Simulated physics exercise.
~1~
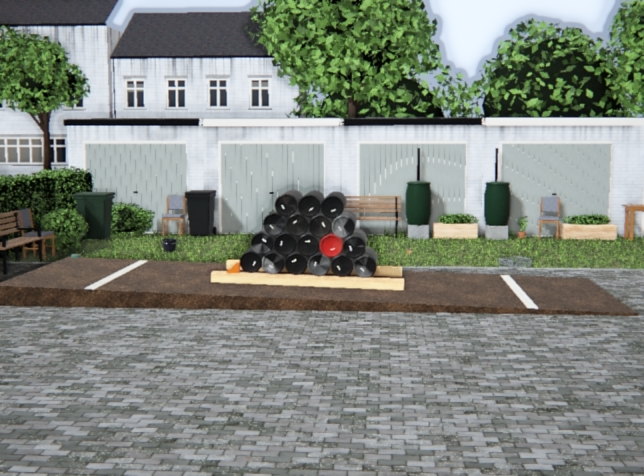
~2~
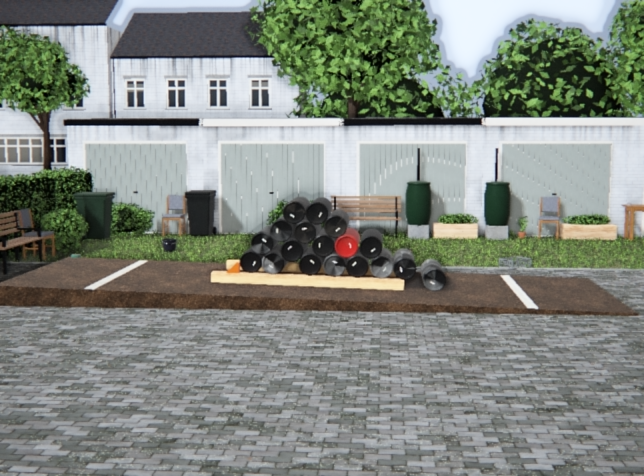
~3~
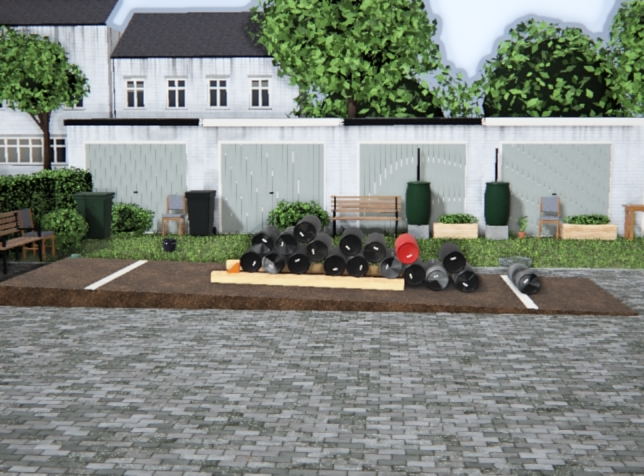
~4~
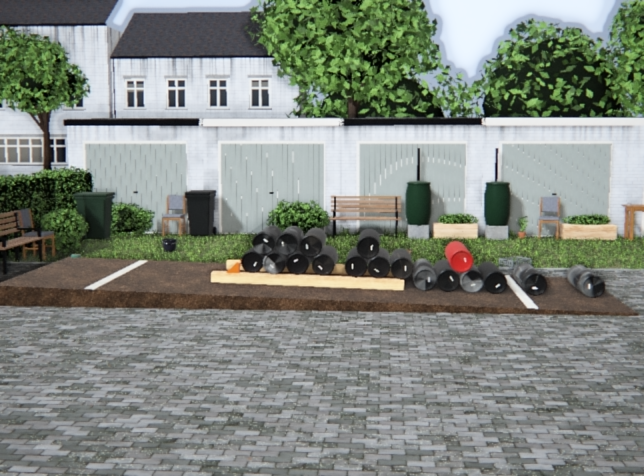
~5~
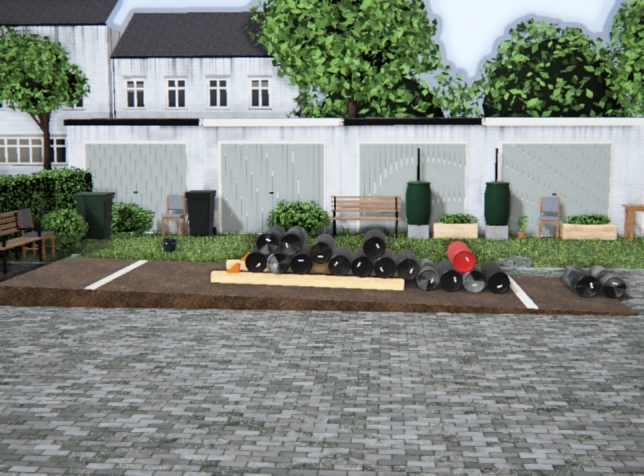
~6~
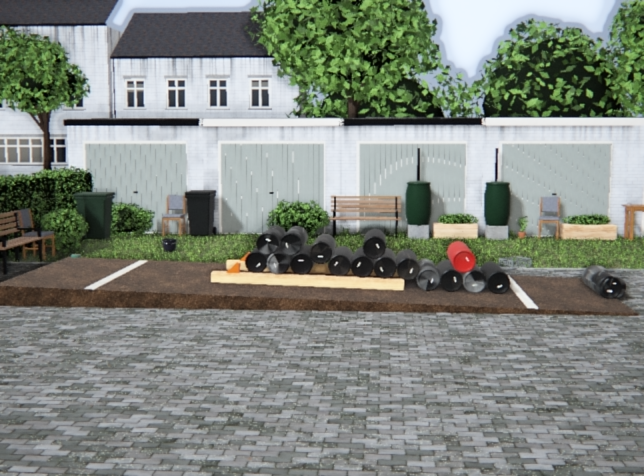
A heap of black cylinders with a single red one among them stands on pale wooden bearers, seen from the front across grey paving, on a brown soil pad with a white line on each side. Behind it are grass, a bench, green and dark bins, pale garage doors, white houses and trees. The pile slumps to the right, and the red cylinder rides over the others, rolling right. Cylinders spill off the bearers, and two roll past the right line. The red one settles on other cylinders, off the bearers and just short of that line.
